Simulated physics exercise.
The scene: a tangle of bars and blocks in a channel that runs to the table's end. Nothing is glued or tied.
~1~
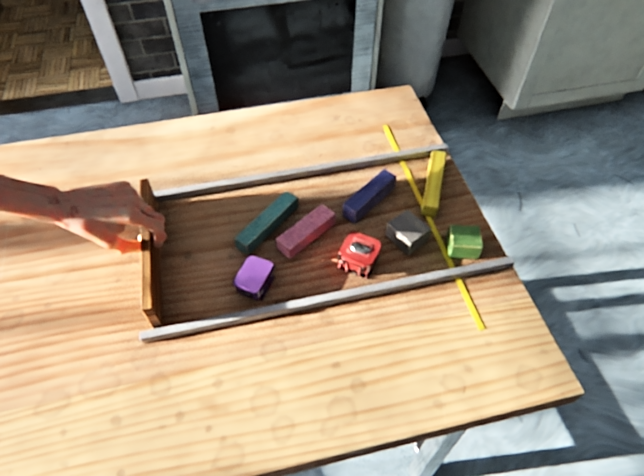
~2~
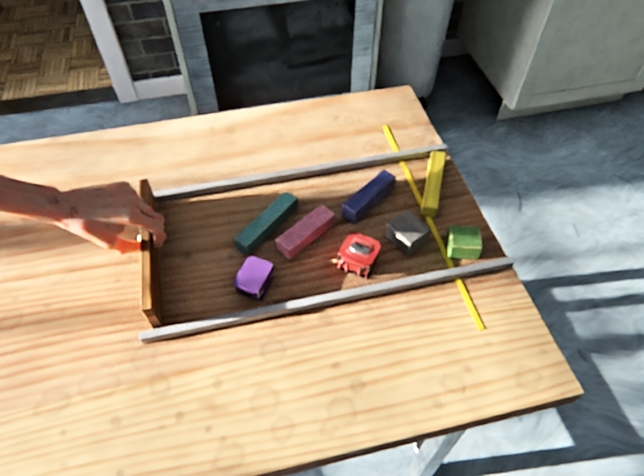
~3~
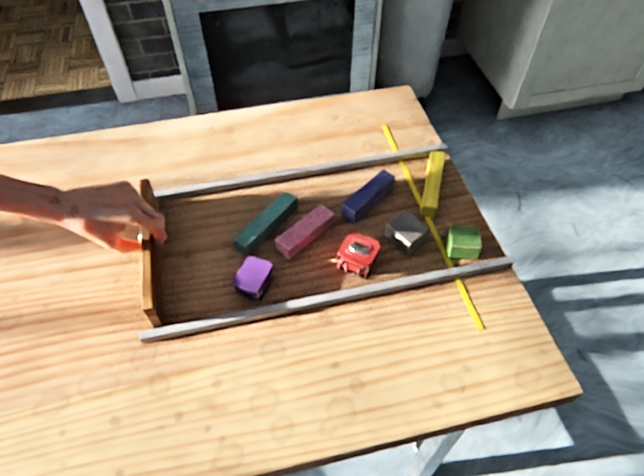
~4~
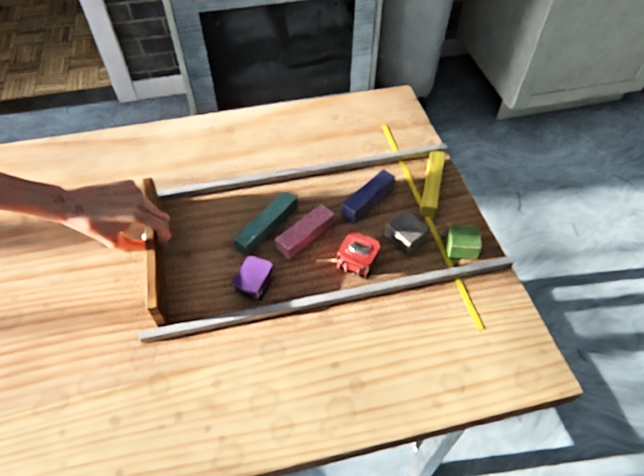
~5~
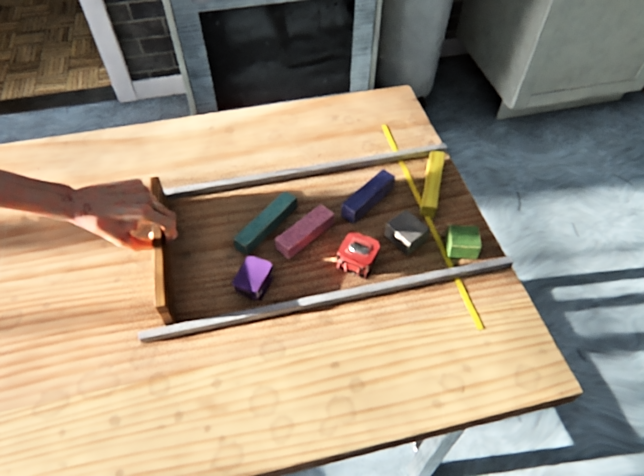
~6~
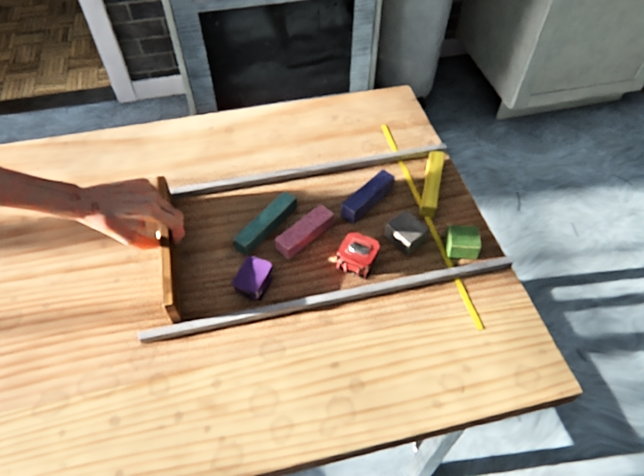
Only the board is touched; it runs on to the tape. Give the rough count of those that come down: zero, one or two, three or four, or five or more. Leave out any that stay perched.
In the end the number that fall off is one or two.
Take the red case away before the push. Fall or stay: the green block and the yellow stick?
The green block goes over, the yellow stick is lost.
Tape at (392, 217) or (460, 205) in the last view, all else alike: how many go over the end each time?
Down on the floor: 0 and 6.
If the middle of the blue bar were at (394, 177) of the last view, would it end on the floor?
It is kept.
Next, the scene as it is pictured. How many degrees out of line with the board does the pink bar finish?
Near 15 degrees.
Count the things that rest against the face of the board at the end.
2 of them.
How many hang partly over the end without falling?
3 of them.
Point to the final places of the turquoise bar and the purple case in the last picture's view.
First (420, 181), then (460, 250).
Early on, none off yet; yellow stick at rest near (432, 183); green block at rest near (463, 242); grey block at rest near (406, 232).
A while later, none off yet; yellow stick at rest near (432, 183); green block at rest near (463, 242); grey block moving near (409, 231).
Further along, none off yet; yellow stick travelled a little near (446, 177); green block travelled about its own width near (480, 239); grey block travelled about its own width near (444, 216).
Finally, the number that fall off is one or two; lost, green block and yellow stick.
